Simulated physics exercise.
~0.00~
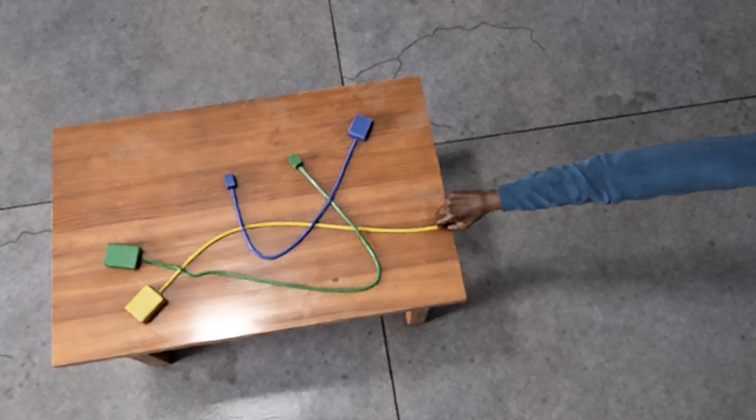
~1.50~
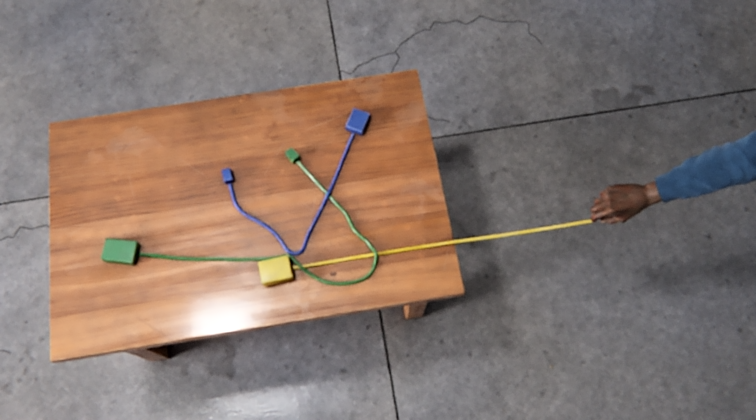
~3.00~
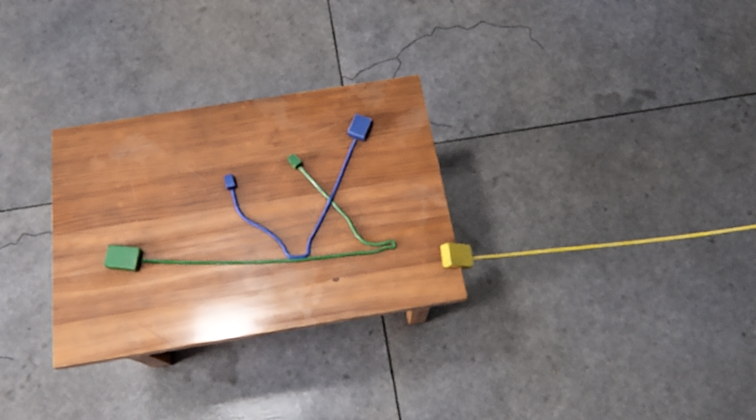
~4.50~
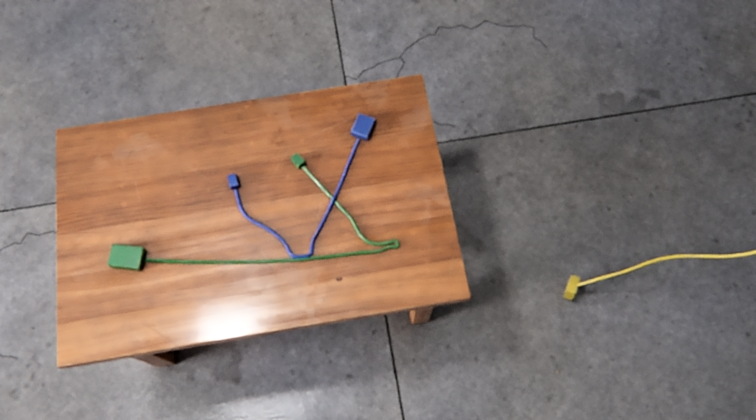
A hand pulled the yellow cord to the right from among three overlapping cords on a wooden table, dragging its yellow charger across the top and over the edge, while the green and blue chargers stayed put and their cords shifted slightly.
